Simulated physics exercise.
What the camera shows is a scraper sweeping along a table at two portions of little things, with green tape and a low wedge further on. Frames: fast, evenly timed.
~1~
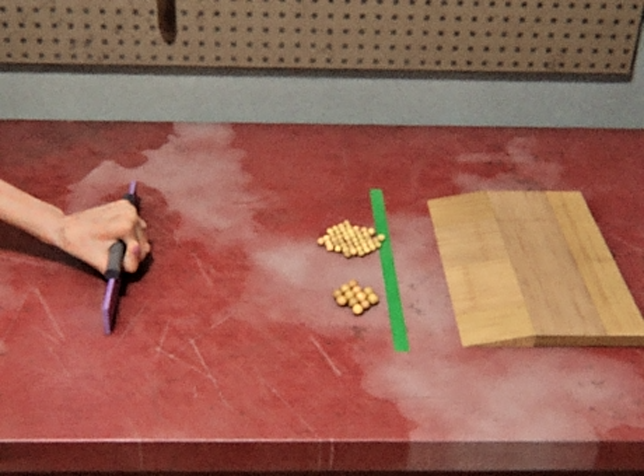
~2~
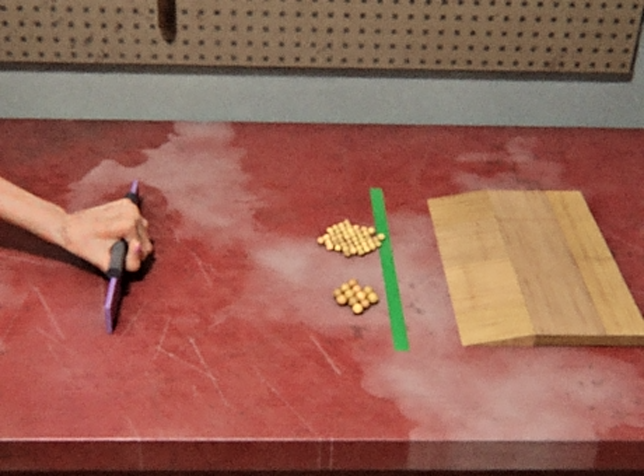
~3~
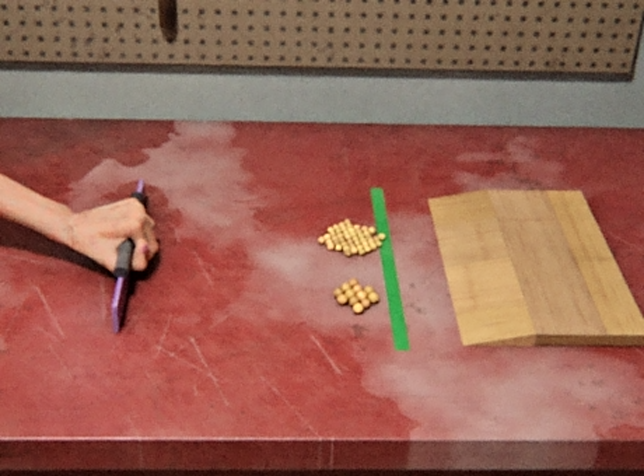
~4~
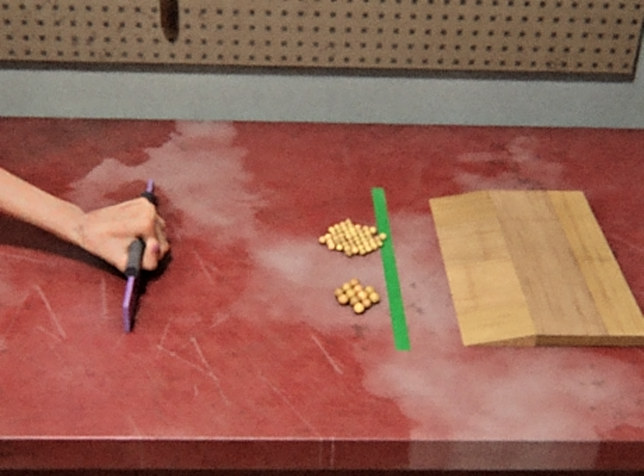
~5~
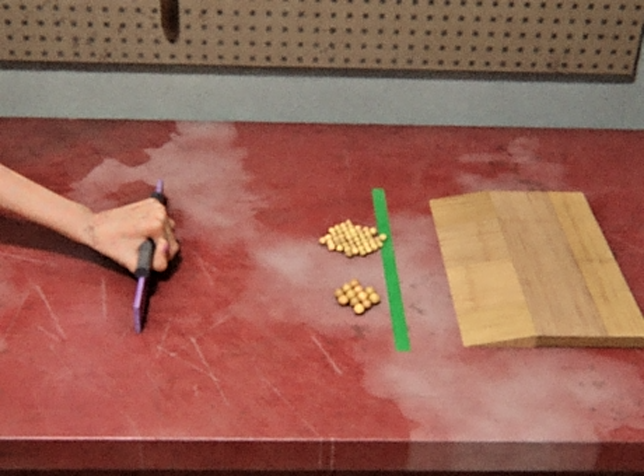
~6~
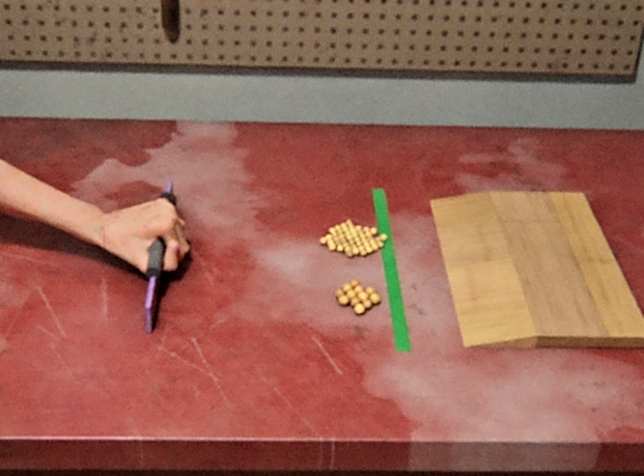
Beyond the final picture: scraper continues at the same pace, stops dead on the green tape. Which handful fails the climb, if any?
The near handful fails; the far handful fails.
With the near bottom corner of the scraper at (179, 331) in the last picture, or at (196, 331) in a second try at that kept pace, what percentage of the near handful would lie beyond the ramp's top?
That works out to 10 % the first time and 10 % the other time.
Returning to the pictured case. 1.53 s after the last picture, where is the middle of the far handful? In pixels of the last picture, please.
In the last picture's pixels, the middle is roughly at (412, 241).
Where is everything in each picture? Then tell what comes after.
The first picture shows scraper at (109, 310), at rest; green tape at (377, 196); top of the ramp at (532, 324); near handful at (361, 297), a few round wooden beads; far handful at (347, 239), some dried chickpeas.
The second picture shows scraper at (111, 309); far handful at (347, 238).
The third picture shows scraper at (118, 309); near handful at (362, 296).
The fourth picture shows scraper at (128, 308); far handful at (349, 238).
The fifth picture shows scraper at (139, 309); near handful at (363, 297).
The sixth picture shows scraper at (150, 309); green tape at (379, 196); top of the ramp at (534, 325); near handful at (363, 297); far handful at (350, 238).
Then, 0.75 s after the last picture, scraper still moving, near (283, 239); near handful all short of the ramp; far handful all short of the ramp.
Then, 1.53 s after the last picture, scraper stopped at the green tape; near handful all short of the ramp; far handful all short of the ramp.
By the end, scraper stopped at the green tape; near handful none past the top, all short of the ramp; far handful none past the top, all short of the ramp.
